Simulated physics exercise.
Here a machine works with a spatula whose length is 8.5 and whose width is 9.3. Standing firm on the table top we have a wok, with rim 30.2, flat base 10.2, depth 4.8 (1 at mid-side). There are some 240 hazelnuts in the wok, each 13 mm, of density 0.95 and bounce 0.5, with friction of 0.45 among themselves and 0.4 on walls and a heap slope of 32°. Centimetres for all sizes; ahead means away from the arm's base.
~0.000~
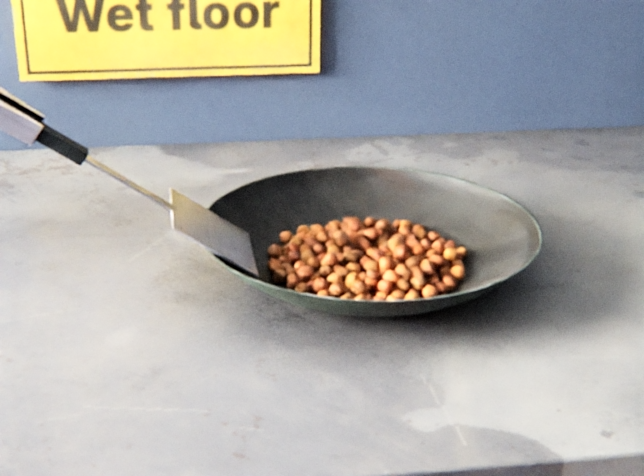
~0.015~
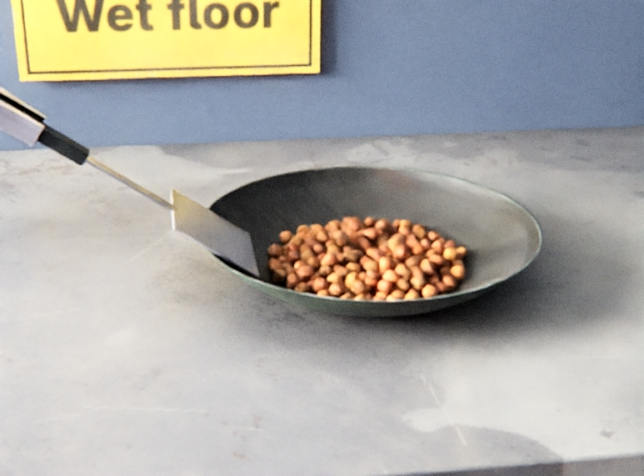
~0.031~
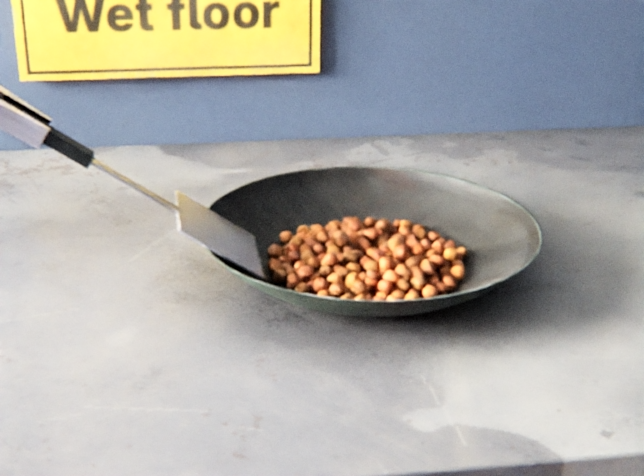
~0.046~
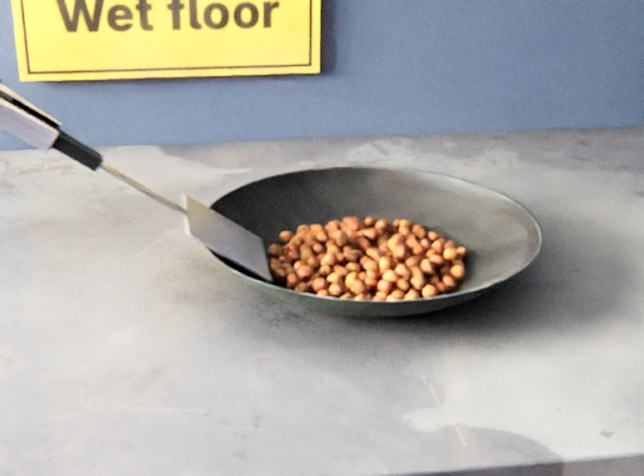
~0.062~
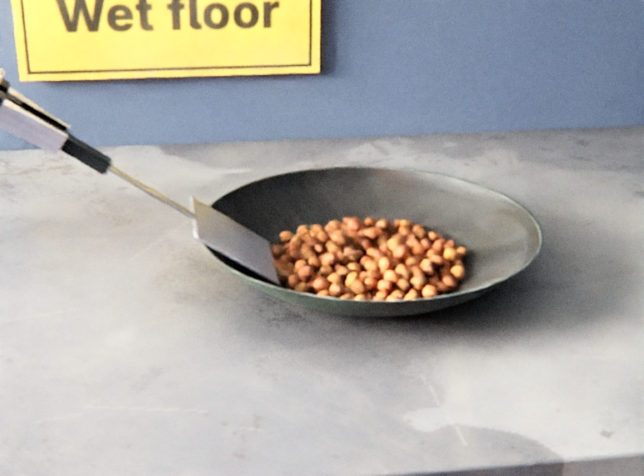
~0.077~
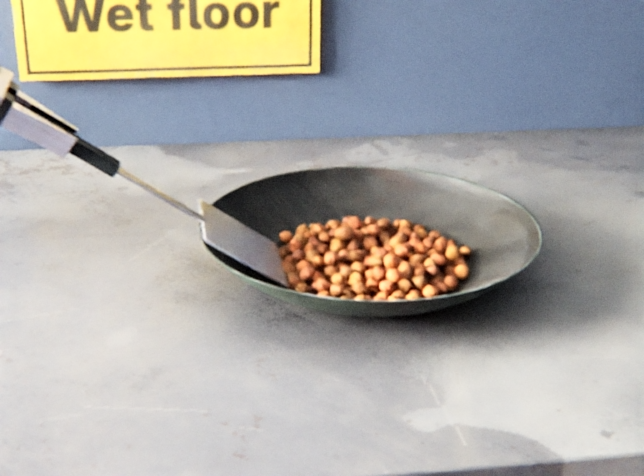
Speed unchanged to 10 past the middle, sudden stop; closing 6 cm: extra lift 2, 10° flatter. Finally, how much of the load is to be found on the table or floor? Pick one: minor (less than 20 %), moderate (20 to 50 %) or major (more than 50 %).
Minor.
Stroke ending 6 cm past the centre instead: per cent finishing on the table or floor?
Then roughly 0 percent would finish on the table or floor.
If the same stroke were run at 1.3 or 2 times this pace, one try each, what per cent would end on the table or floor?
Around 5 per cent, then around 25 per cent, would end on the table or floor.
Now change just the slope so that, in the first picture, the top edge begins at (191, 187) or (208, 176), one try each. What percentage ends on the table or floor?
Some 5 per cent, then some 5 per cent.
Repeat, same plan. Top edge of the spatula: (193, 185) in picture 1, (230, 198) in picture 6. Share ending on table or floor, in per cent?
My guess would be close to 15 per cent.
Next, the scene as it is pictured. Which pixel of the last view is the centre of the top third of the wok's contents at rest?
Centre: Roughly (483, 230).
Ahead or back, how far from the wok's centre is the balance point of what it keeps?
The balance point is about 5.5 cm ahead.
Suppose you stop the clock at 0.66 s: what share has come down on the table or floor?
My estimate is roughly 5 %.
By 0.23 s, sloping 35°, highest piece 4 above the table; 240 in the wok.
By 0.38 s, sloping 32°, highest piece 5 above the table; 240 in the wok.
By 0.66 s, sloping 25°, highest piece 6 above the table; 229 in the wok, 9 on the table or floor, 2 on the blade or in flight.
By 1.71 s, sloping 25°, highest piece 6 above the table; 229 in the wok, 11 on the table or floor.
Final count, 229 in the wok, 11 on the table or floor. That is 5 % on the table or floor.
